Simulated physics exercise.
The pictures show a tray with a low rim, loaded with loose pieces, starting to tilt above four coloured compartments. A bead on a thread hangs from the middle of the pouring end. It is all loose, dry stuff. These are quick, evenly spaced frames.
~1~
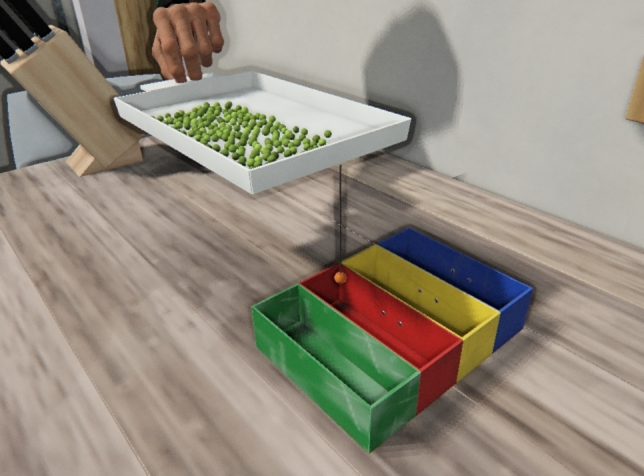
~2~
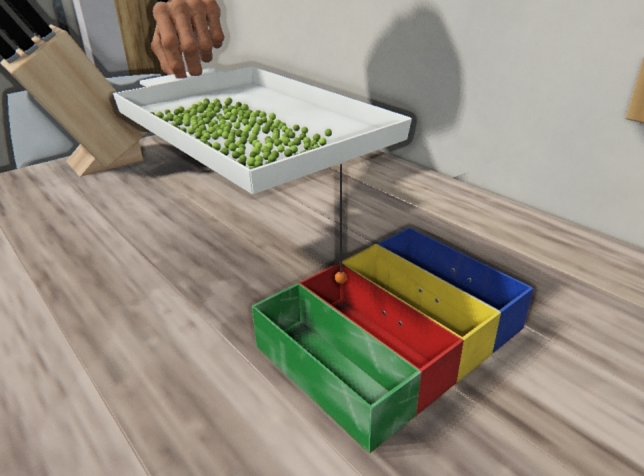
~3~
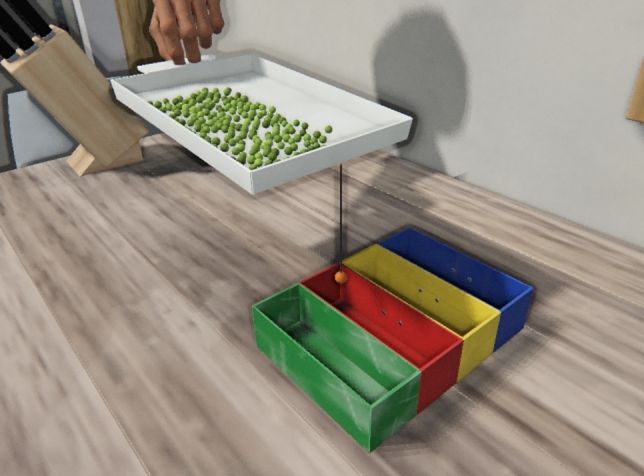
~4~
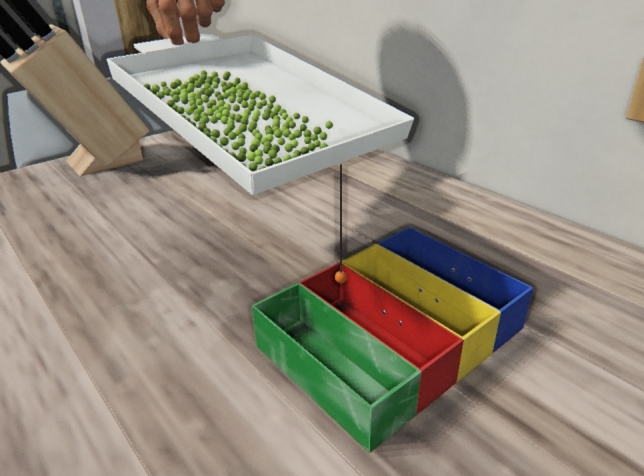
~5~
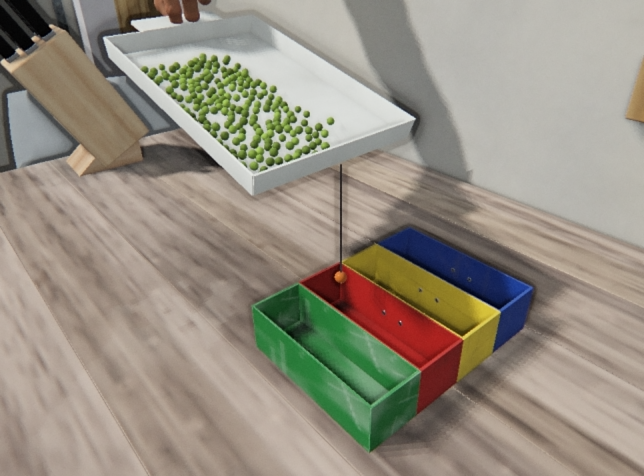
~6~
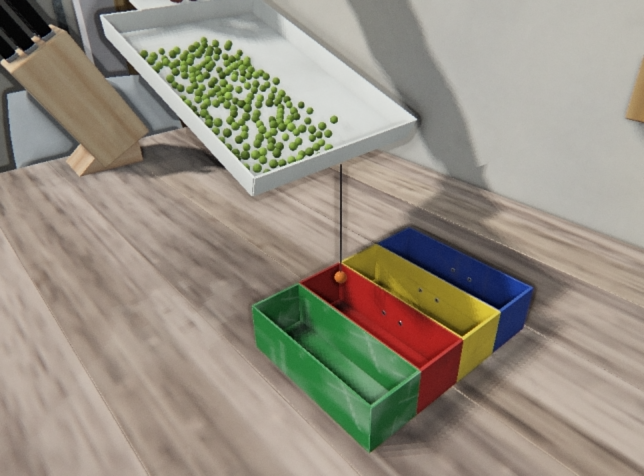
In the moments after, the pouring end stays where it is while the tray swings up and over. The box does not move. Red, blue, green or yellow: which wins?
Most goes to the green cell.
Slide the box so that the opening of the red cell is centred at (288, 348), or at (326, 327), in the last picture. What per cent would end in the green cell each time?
Roughly 0 per cent, and 30 per cent.
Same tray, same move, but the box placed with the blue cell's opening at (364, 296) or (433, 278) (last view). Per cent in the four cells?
About 90 and 100 per cent.
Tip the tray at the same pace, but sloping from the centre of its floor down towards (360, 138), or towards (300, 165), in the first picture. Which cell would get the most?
At the first place that yellow cell, at the second that green cell.
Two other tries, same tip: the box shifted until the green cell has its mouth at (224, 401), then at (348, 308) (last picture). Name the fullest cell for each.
The first try: The yellow one. The second: That green cell.
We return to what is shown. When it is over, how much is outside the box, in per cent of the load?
Near 20 %.
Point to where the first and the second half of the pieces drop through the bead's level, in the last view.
Early half (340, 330), late half (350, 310).
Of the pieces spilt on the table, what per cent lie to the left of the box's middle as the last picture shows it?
Roughly 100 in a hundred.
Just after the last frame, tray tipped steeply; almost all on the tray; just a few in the green cell; just a few in the red cell; just a few falling or outside the box.
A moment on, tray tipped past a quarter turn; the larger part on the tray; just a few in the green cell; just a few in the red cell; roughly a quarter falling or outside the box.
Further on, tray tipped past a quarter turn; roughly half in the green cell; roughly a quarter in the red cell; about a tenth in the yellow cell; roughly a quarter falling or outside the box.
When it is over, tray tipped past a quarter turn; roughly half in the green cell; roughly a quarter in the red cell; about a tenth in the yellow cell; not one in the blue cell; roughly a quarter outside the box.
